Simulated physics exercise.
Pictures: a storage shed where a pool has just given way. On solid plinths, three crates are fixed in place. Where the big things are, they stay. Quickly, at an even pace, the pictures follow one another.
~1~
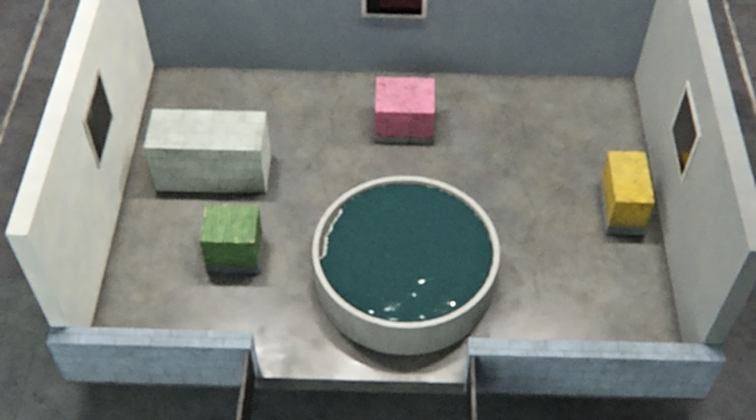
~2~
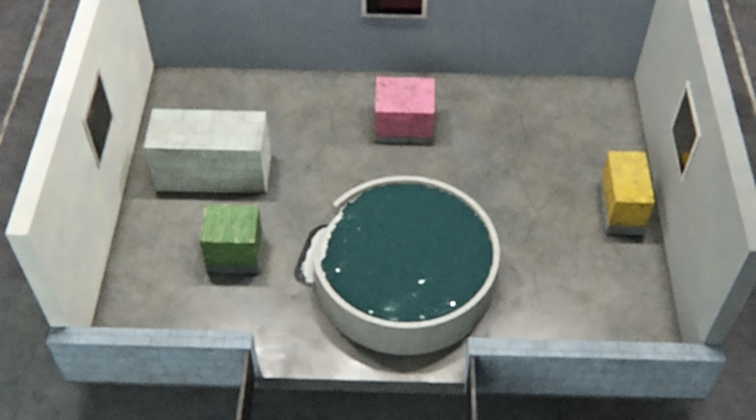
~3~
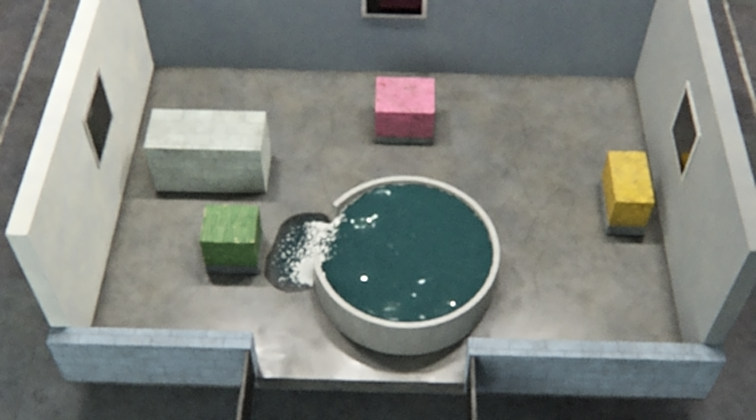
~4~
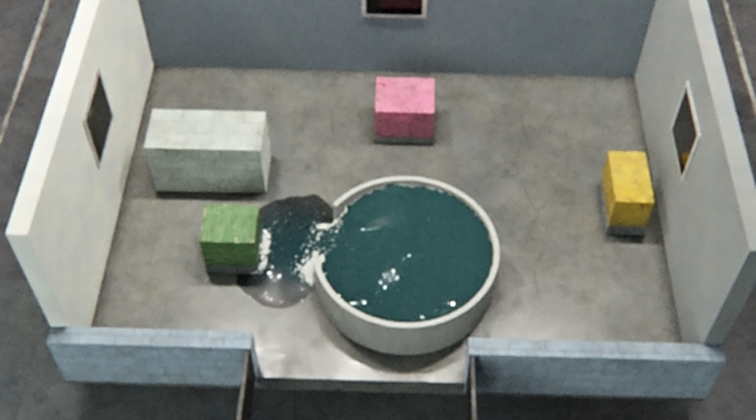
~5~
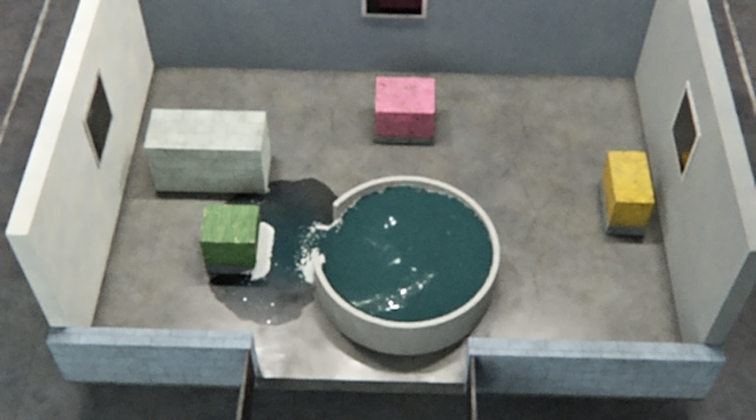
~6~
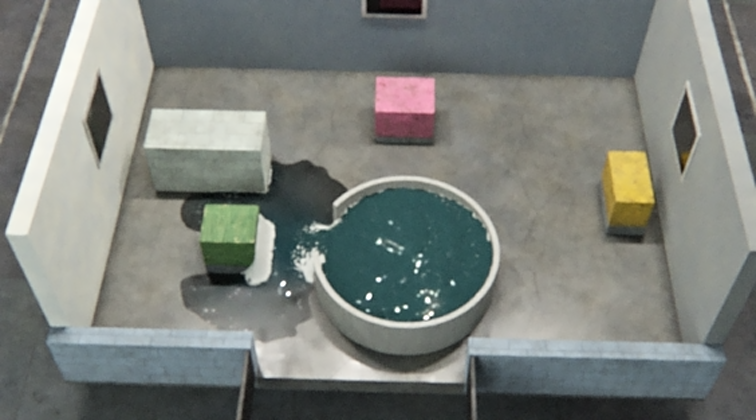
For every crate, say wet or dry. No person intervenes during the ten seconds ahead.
Yellow crate - dry; pink crate - dry; green crate - wet.
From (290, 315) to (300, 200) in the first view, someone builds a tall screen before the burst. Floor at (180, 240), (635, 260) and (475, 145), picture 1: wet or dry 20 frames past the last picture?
One by one: Spared, spared, soaked.
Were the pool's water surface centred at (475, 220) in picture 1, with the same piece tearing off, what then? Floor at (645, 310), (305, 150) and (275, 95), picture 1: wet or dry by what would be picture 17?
In turn: No water, awash, flooded.
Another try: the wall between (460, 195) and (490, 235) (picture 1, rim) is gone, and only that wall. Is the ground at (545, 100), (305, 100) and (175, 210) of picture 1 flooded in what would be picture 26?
Taken in turn, that's reached, not reached, and finally not reached.
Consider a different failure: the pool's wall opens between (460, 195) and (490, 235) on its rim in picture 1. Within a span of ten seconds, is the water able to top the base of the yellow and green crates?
Result: Yellow crate reached, green crate not reached.
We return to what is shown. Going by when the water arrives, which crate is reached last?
Easy - the yellow-painted one.
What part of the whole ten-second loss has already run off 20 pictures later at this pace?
My figure is about 15 in a hundred.
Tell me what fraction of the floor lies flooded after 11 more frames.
Around 30 percent of it.
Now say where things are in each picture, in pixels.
The first picture shows the pool at (406, 251) is whole and still.
In the second picture, water pours out at (324, 247) and has run to a hidden place.
In the third picture, the front is at (272, 277), out from the gap at (324, 249).
In the fourth picture, the front is at a hidden place, out from the gap at (324, 249).
In the fifth picture, water pours out at (324, 249) and has run to a hidden place.
In the sixth picture, the front is at (191, 204), out from the gap at (324, 248).
A moment on, water covers 15 % of the floor; the yellow crate not reached, the pink crate not reached, the green crate water round its plinth.
Next, water covers 30 % of the floor; the yellow crate not reached, the pink crate not reached, the green crate water round its plinth.
Then, water covers 45 % of the floor; the yellow crate not reached, the pink crate water round its plinth, the green crate water round its plinth.
Later, water covers 65 % of the floor; the yellow crate not reached, the pink crate water round its plinth, the green crate water round its plinth.
In the end, water covers 75 % of the floor; the yellow crate stayed above the water, the pink crate stayed above the water, the green crate was topped.
